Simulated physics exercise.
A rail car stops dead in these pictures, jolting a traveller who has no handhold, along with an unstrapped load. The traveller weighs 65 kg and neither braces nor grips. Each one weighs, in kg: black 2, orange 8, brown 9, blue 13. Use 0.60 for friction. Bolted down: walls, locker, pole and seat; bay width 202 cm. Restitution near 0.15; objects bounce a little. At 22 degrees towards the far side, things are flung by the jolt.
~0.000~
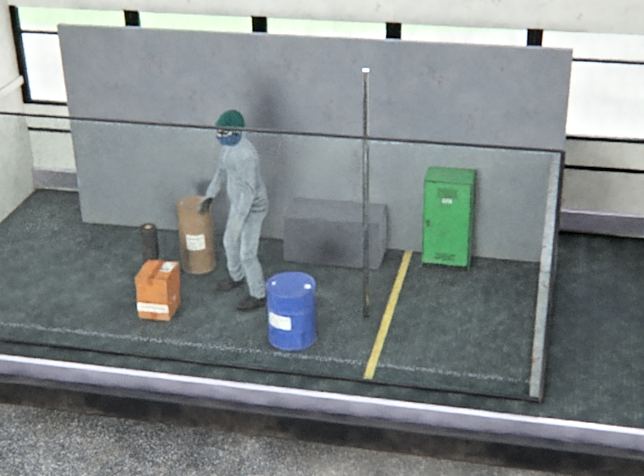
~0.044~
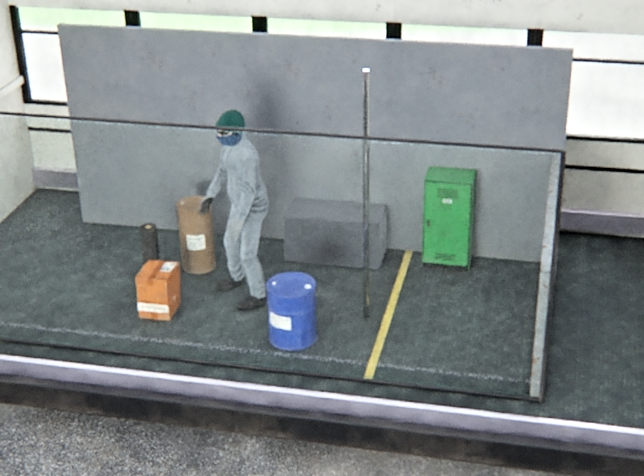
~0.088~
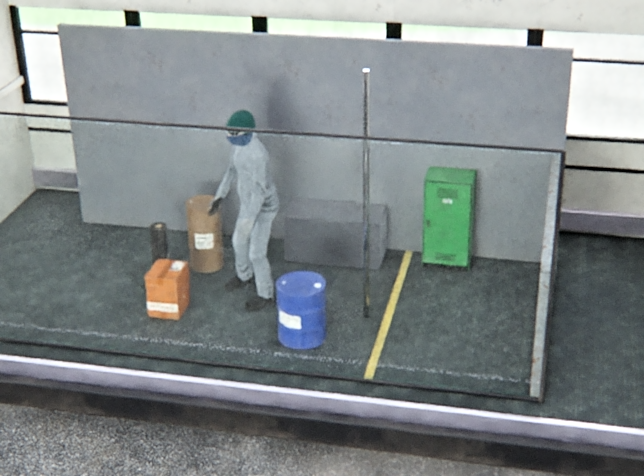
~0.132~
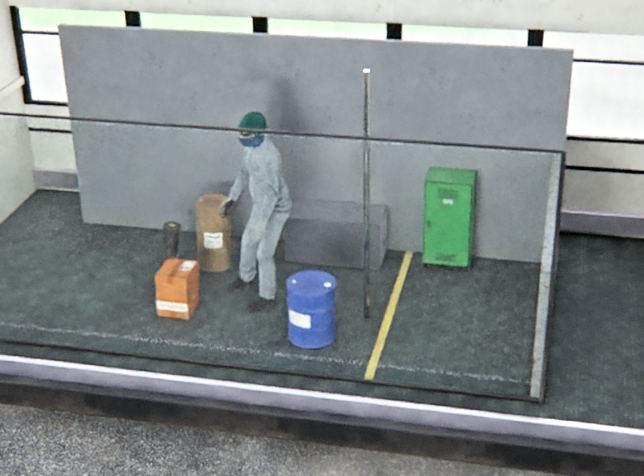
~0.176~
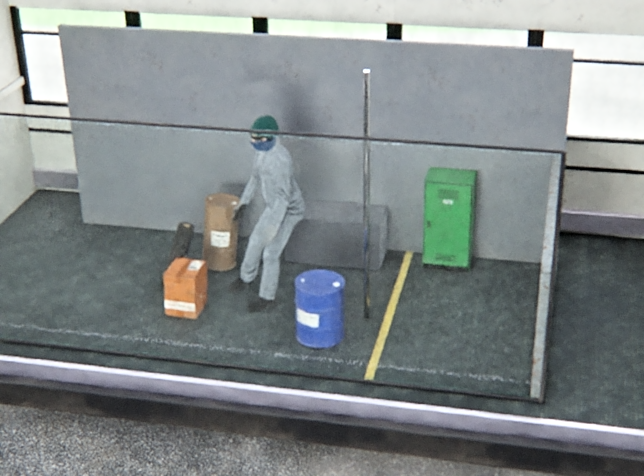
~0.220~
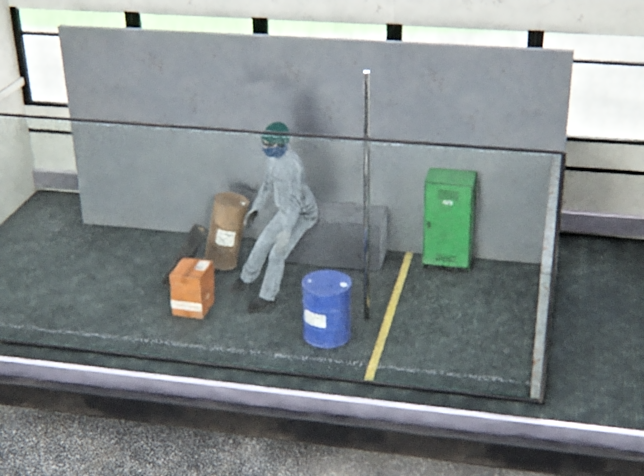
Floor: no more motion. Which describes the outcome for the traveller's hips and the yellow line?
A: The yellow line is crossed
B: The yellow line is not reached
The answer is B.
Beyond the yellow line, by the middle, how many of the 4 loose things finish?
Total tallied: 0.
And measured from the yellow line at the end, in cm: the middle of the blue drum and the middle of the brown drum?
Blue drum, 30 centimetres short; brown drum, 140 centimetres short.
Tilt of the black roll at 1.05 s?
Tilt: Approx. 90°.
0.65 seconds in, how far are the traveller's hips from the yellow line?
About 25 cm short.
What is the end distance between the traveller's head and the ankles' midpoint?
Roughly 100 cm.
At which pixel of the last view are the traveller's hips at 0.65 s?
At that time it is near pixel (368, 267) in the last view.
After 0.40 s the traveller's hips are 44 cm short of the yellow line, near (345, 252) in the last picture's view.
After 0.65 s the traveller's hips are 27 cm short of the yellow line, near (368, 267) in the last picture's view; the black roll 158 cm short of the yellow line, tilted 90°.
After 1.05 s the traveller's hips are 15 cm short of the yellow line, near (382, 267) in the last picture's view.
When all is still (3.3 s), black roll stops short of the yellow line; orange pack stops short of the yellow line; brown drum stops short of the yellow line; blue drum stops short of the yellow line; traveller's hips stop short of the yellow line; traveller's head crosses the yellow line.
